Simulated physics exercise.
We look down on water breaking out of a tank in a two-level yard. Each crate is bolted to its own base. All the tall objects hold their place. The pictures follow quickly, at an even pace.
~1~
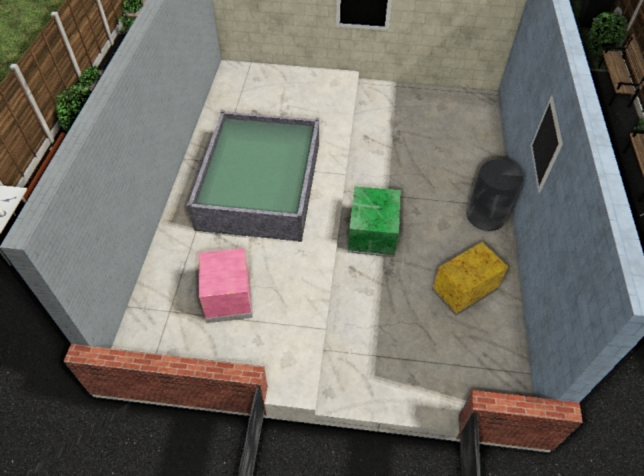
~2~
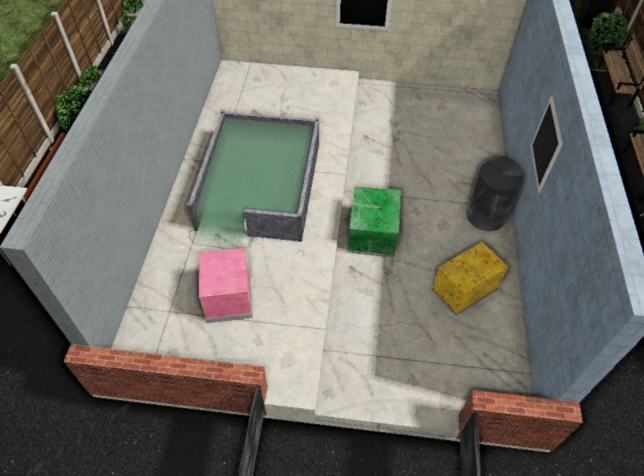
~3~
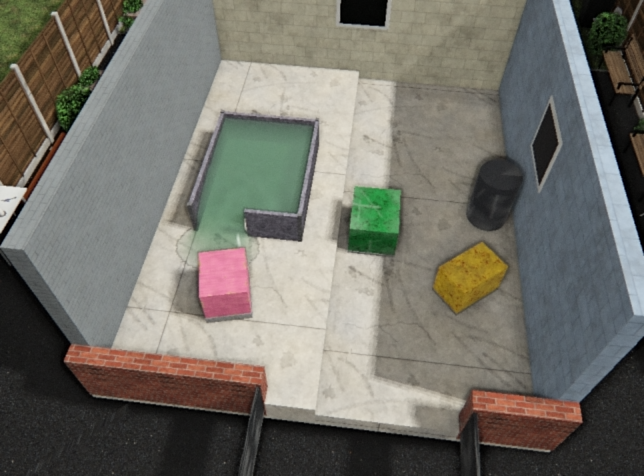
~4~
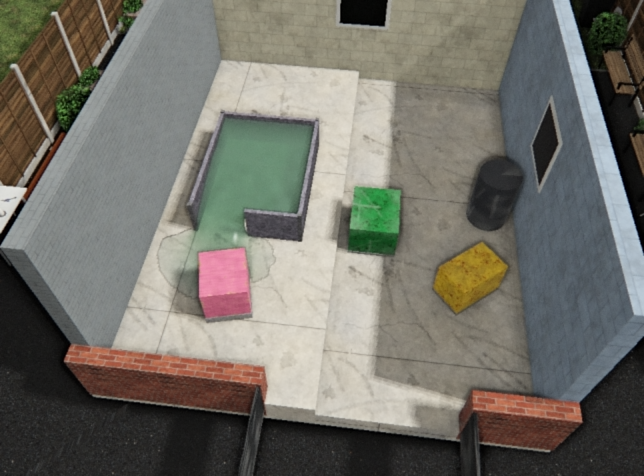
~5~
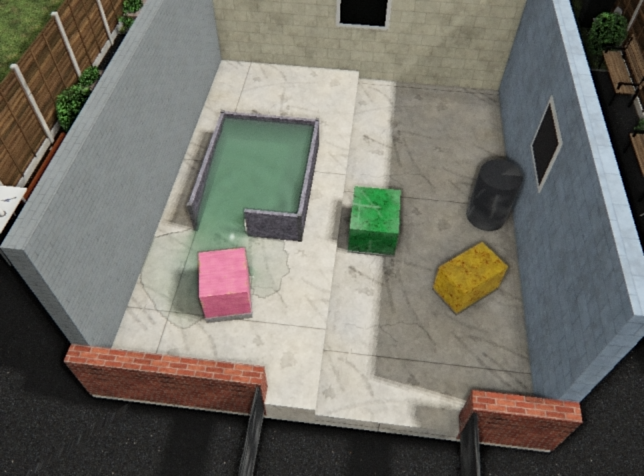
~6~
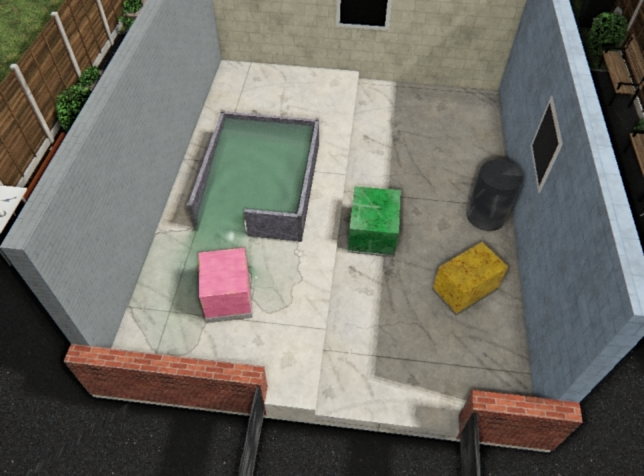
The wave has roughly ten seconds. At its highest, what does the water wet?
One by one: The green crate gets wet; the yellow crate gets wet; the pink crate gets wet.
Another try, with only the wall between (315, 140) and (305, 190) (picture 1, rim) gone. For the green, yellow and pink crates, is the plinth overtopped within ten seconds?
Green is soaked, yellow takes water, pink stays dry.
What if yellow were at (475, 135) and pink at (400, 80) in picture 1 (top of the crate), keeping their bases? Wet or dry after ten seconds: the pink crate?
The pink one stays dry.
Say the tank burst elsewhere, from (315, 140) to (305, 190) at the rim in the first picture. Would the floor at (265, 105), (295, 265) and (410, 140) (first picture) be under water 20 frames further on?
In turn: Free of water, free of water, covered.
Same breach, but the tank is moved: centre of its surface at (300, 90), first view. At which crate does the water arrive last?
It is the yellow one.
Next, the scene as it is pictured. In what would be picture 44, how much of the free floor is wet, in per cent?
About 55 per cent.
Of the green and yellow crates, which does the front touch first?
That is the green one.
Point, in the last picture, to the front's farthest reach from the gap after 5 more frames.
Near (106, 366).
A moment on, water covers 15 % of the floor; the green crate not reached, the yellow crate not reached, the pink crate water round its plinth.
Next, water covers 25 % of the floor; the green crate water round its plinth, the yellow crate not reached, the pink crate water round its plinth.
Then, water covers 40 % of the floor; the green crate water round its plinth, the yellow crate water round its plinth, the pink crate water round its plinth.
Later, water covers 55 % of the floor; the green crate water round its plinth, the yellow crate water round its plinth, the pink crate water round its plinth.
In the end, water covers 75 % of the floor; the green crate was topped, the yellow crate was topped, the pink crate was topped.
